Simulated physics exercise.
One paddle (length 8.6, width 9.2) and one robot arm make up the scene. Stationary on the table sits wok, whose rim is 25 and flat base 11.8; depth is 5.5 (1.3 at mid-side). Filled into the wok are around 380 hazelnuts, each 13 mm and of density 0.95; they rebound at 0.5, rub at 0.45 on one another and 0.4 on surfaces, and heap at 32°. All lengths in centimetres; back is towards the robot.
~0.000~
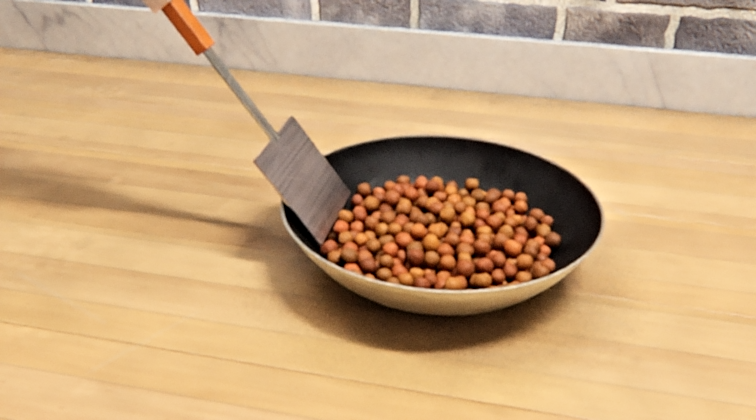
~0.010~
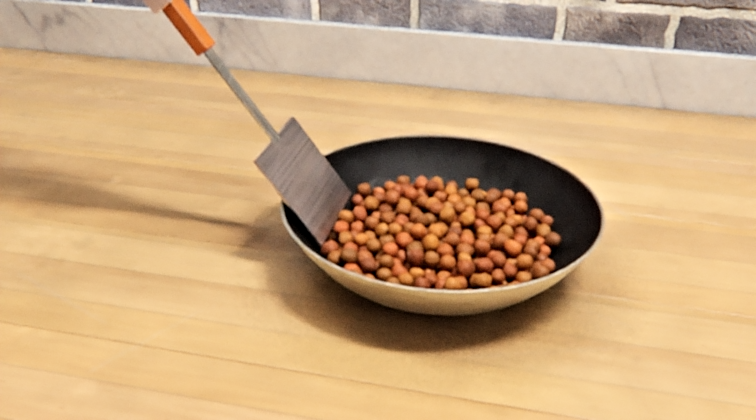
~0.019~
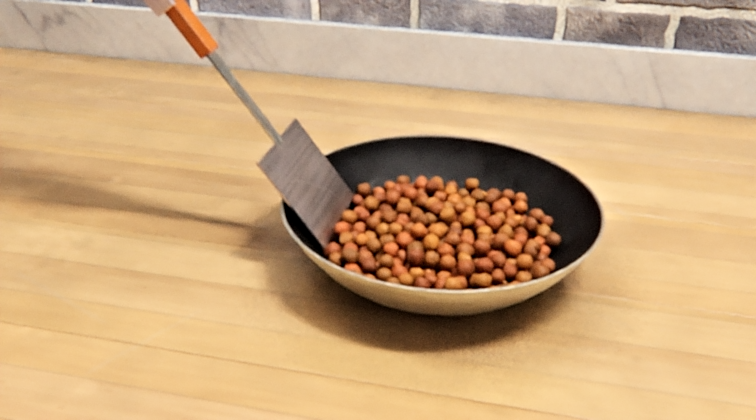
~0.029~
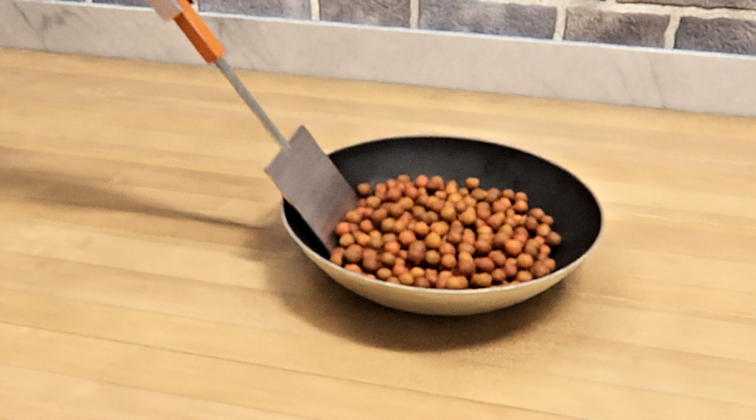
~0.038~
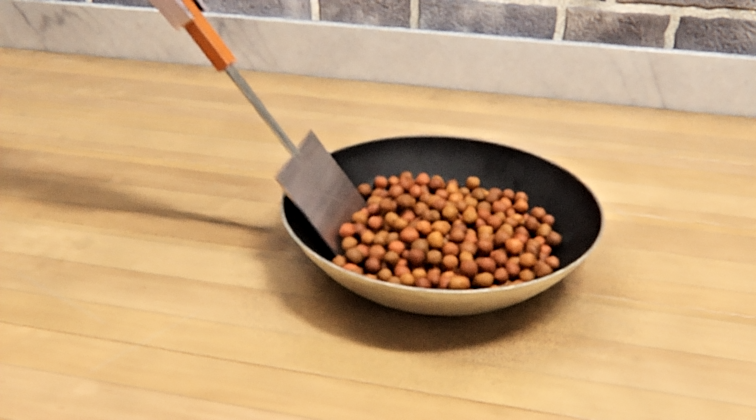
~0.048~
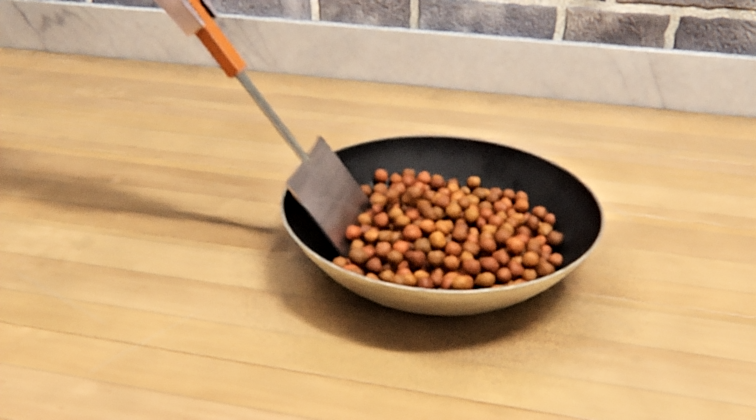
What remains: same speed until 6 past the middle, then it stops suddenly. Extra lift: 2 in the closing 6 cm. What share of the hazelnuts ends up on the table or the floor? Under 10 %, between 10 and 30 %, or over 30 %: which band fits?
The band that fits is between 10 and 30 %.
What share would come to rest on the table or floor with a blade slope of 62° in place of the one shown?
Result, estimated: 25 %.
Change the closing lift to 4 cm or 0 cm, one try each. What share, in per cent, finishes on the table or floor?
I'd put it near 25 in a hundred, then near 15 in a hundred.
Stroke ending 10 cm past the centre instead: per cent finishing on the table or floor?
With that change, I'd expect about 55 per cent.
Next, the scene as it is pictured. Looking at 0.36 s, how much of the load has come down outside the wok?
15 %.
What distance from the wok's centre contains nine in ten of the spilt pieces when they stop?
Distance: Approx. 35 cm.
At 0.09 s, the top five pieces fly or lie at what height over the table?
I'd put it close to 7 cm.
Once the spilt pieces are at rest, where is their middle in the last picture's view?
The centre sits at roughly (696, 279).
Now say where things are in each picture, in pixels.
In the first frame, paddle top edge at (273, 137), sloping 53°; upper third of the load around (436, 229), from x 330 to 555, top at y 180; 375 in the wok.
In the second frame, paddle top edge at (274, 137), sloping 53°; upper third of the load around (436, 229), from x 330 to 555, top at y 180.
In the third frame, paddle top edge at (277, 140), sloping 53°; upper third of the load around (437, 229), from x 335 to 555, top at y 180.
In the fourth frame, paddle top edge at (284, 145), sloping 53°; upper third of the load around (440, 227), from x 340 to 555, top at y 180.
In the fifth frame, paddle top edge at (294, 152), sloping 53°; upper third of the load around (439, 224), from x 340 to 555, top at y 180.
In the sixth frame, paddle top edge at (304, 158), sloping 53°; upper third of the load around (438, 223), from x 340 to 555, top at y 175; 375 in the wok.
By 0.09 s, sloping 53°, highest piece 8 above the table; 375 in the wok.
By 0.14 s, sloping 53°, highest piece 11 above the table; 371 in the wok, 4 on the blade or in flight.
By 0.36 s, sloping 53°, highest piece 7 above the table; 301 in the wok, 59 on the table or floor, 15 on the blade or in flight.
By 1.41 s, sloping 53°, highest piece 6 above the table; 298 in the wok, 77 on the table or floor.
Final count, 298 in the wok, 77 on the table or floor. That is 21 % on the table or floor.
